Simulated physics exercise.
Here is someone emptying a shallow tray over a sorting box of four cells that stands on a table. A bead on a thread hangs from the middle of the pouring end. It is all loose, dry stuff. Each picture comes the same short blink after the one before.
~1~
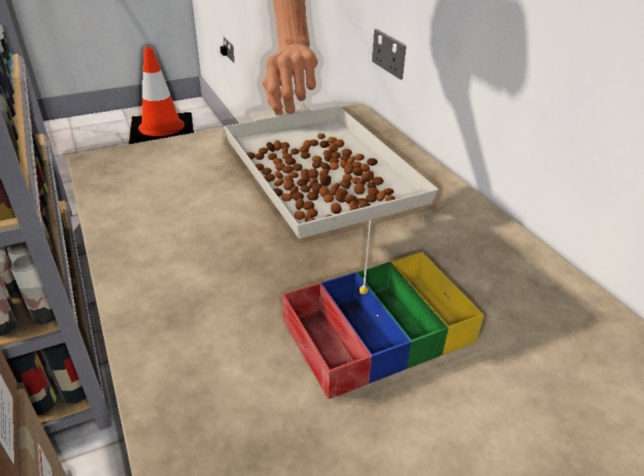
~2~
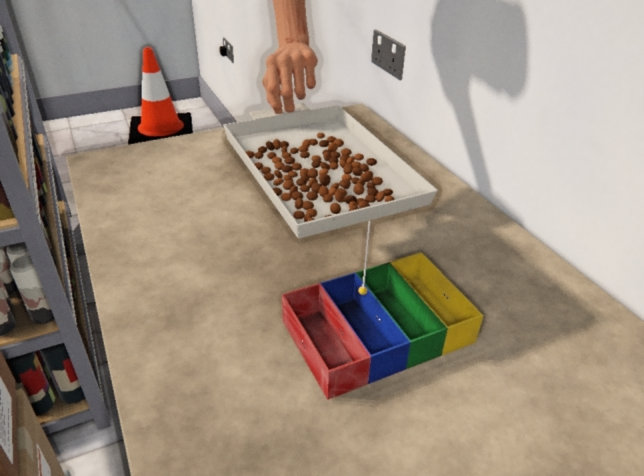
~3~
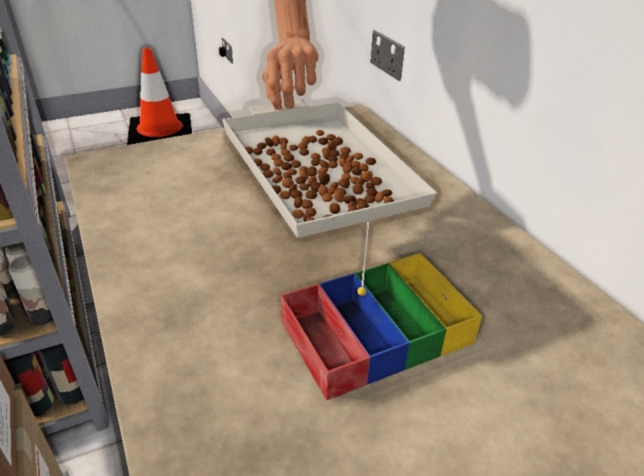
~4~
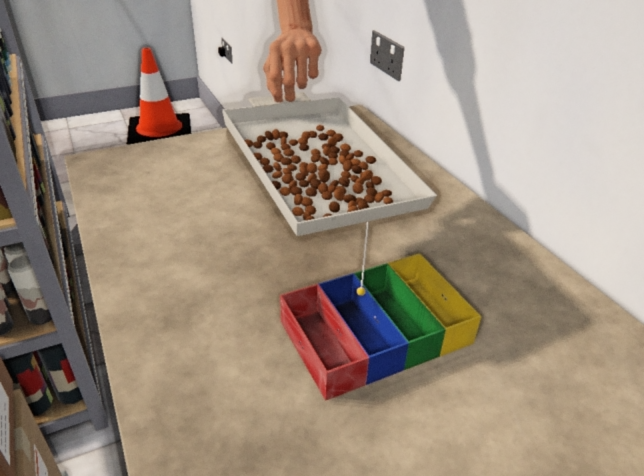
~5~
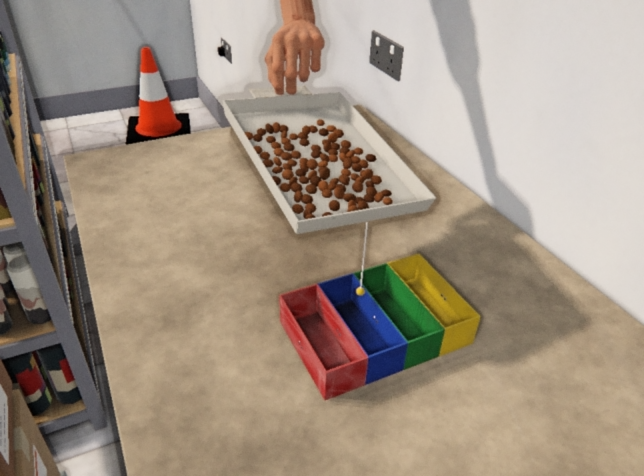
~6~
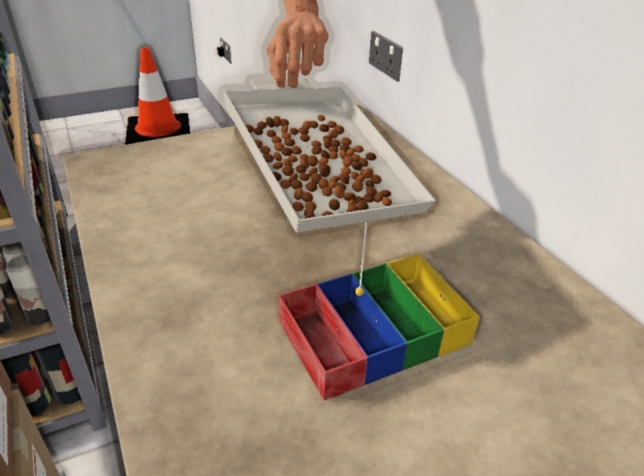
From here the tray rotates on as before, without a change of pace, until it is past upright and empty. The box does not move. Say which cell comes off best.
Fullest: The yellow cell.
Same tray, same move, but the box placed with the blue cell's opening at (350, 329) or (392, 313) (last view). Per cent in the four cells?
First some 80, then 100 per cent.
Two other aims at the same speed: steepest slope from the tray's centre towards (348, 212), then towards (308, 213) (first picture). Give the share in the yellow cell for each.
Near 0 % and 0 %.
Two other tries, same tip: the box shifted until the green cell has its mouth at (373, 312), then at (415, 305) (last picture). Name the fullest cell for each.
The first try: The yellow cell. The second: Green.
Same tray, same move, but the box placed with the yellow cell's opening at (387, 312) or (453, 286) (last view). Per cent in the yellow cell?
Roughly 0 per cent, and 20 per cent.
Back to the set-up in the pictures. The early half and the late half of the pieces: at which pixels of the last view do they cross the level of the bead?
Around (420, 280) and then (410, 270).
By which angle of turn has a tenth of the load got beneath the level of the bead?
At about 90°.
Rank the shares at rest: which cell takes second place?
In second place: Green.
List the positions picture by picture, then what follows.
Corners of the pouring end near (299, 222) and (434, 188), level; middle of the load near (324, 173), bits of dog kibble; bead on its thread near (364, 290); red cell near (350, 375); blue cell near (390, 360); green cell near (428, 345); yellow cell near (463, 332), in the first frame.
Corners of the pouring end near (299, 222) and (433, 189), level; middle of the load near (324, 172), in the second frame.
Corners of the pouring end near (299, 222) and (432, 192), tipped barely, lowest at the right corner; middle of the load near (323, 171), in the third frame.
Corners of the pouring end near (299, 221) and (432, 194), tipped a little, lowest at the right corner; middle of the load near (323, 168), in the fourth frame.
Corners of the pouring end near (300, 219) and (432, 196), tipped a little, lowest at the right corner; middle of the load near (323, 164), in the fifth frame.
Corners of the pouring end near (300, 218) and (431, 199), tipped a little, lowest at the right corner; middle of the load near (323, 161); red cell near (345, 376); blue cell near (385, 361); green cell near (423, 347); yellow cell near (459, 334), in the sixth frame.
Shortly afterwards, tray tipped steeply; the whole lot on the tray.
Next, tray tipped right over; near half on the tray; near half in the yellow cell; only a few in the green cell; a little falling or outside the box.
Some moments later, tray tipped past a quarter turn; the bulk in the yellow cell; near a quarter in the green cell; only a few falling or outside the box.
In the end, tray tipped past a quarter turn; the bulk in the yellow cell; near a quarter in the green cell; none at all in the red cell; none at all in the blue cell; only a few outside the box.
